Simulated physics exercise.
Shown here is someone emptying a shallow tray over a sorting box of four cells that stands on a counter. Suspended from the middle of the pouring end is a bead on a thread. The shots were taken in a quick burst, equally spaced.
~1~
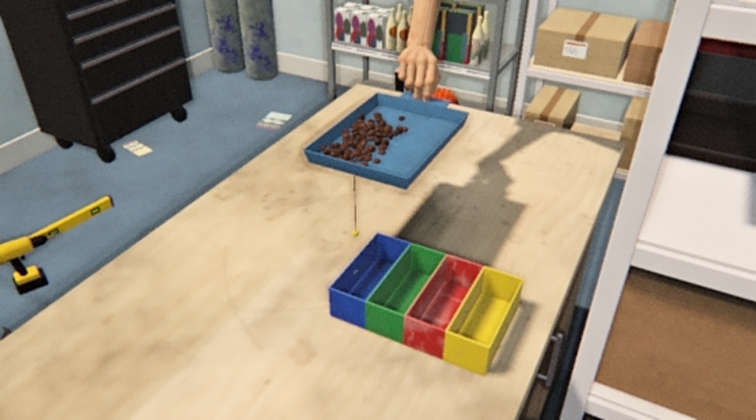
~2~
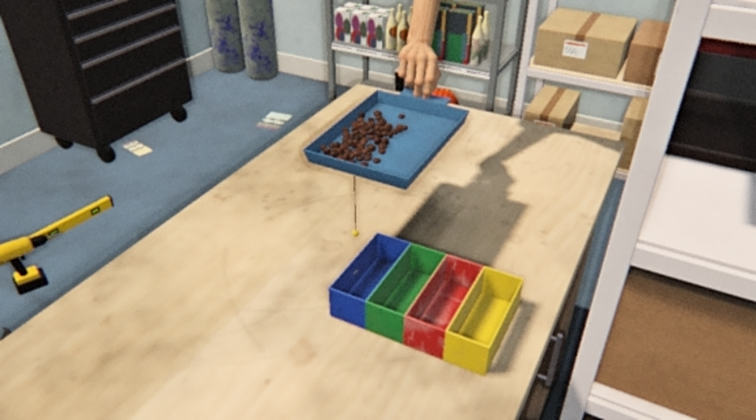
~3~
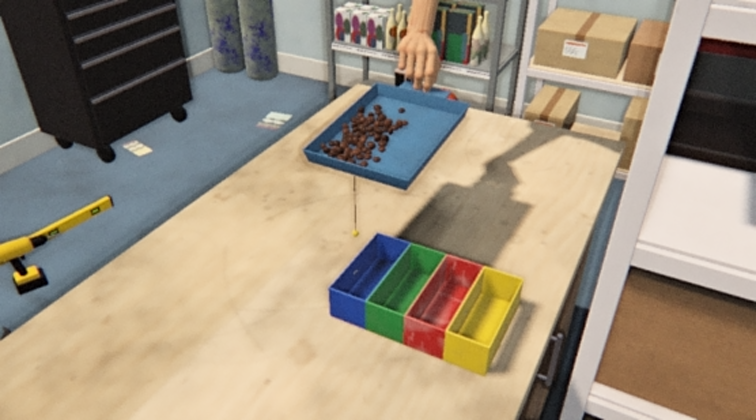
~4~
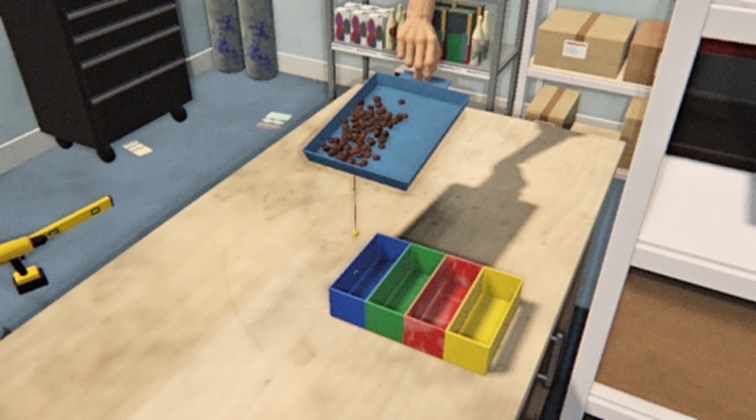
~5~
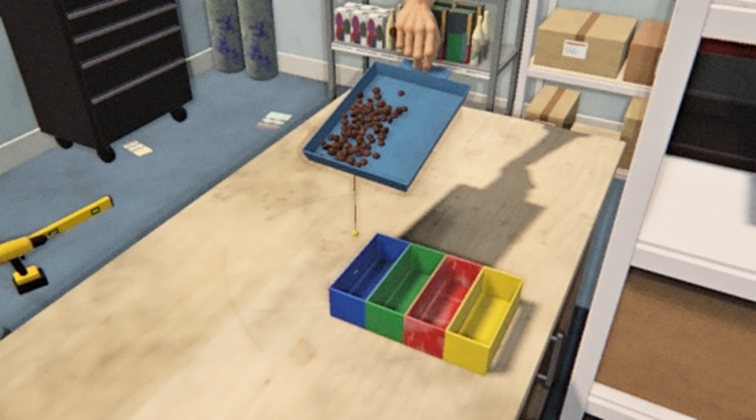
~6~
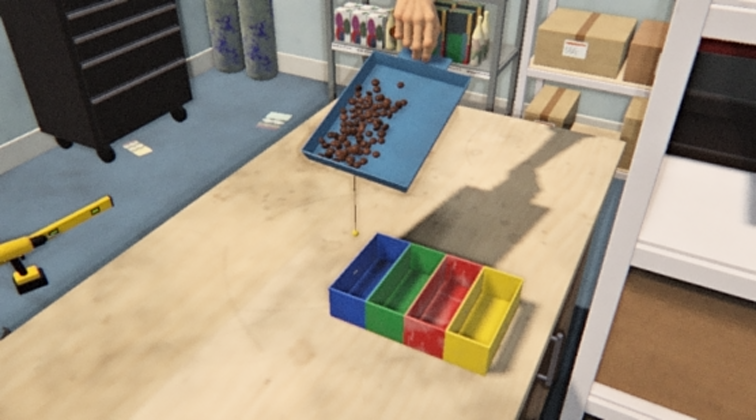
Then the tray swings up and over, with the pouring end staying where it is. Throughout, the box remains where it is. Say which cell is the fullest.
The blue cell is the fullest.
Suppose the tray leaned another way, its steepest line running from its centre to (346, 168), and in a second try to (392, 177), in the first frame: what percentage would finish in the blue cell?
Lab note: Try one about 0 %, try two about 50 %.
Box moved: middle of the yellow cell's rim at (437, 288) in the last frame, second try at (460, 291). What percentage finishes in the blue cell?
20 %, then 30 %.
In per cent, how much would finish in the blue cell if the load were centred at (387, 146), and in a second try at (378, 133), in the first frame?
First case: Close to 50 %; second case: Close to 40 %.
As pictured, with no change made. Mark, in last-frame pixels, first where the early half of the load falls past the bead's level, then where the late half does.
At (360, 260) for the first part, then at (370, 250) for the others.
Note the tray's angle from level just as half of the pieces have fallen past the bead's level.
Close to 110° of tilt at that moment.
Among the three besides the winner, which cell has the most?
That's the green one.
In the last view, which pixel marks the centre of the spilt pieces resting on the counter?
Around (305, 295).
Soon, tray tipped steeply; all on the tray.
A while on, tray tipped past a quarter turn; about half on the tray; about a quarter in the blue cell; a small part in the green cell; about a quarter falling or outside the box.
Towards the end, tray tipped past a quarter turn; about half in the blue cell; about a quarter in the green cell; about a third falling or outside the box.
Finally, tray tipped past a quarter turn; about half in the blue cell; about a quarter in the green cell; none in the yellow cell; none in the red cell; about a third outside the box.
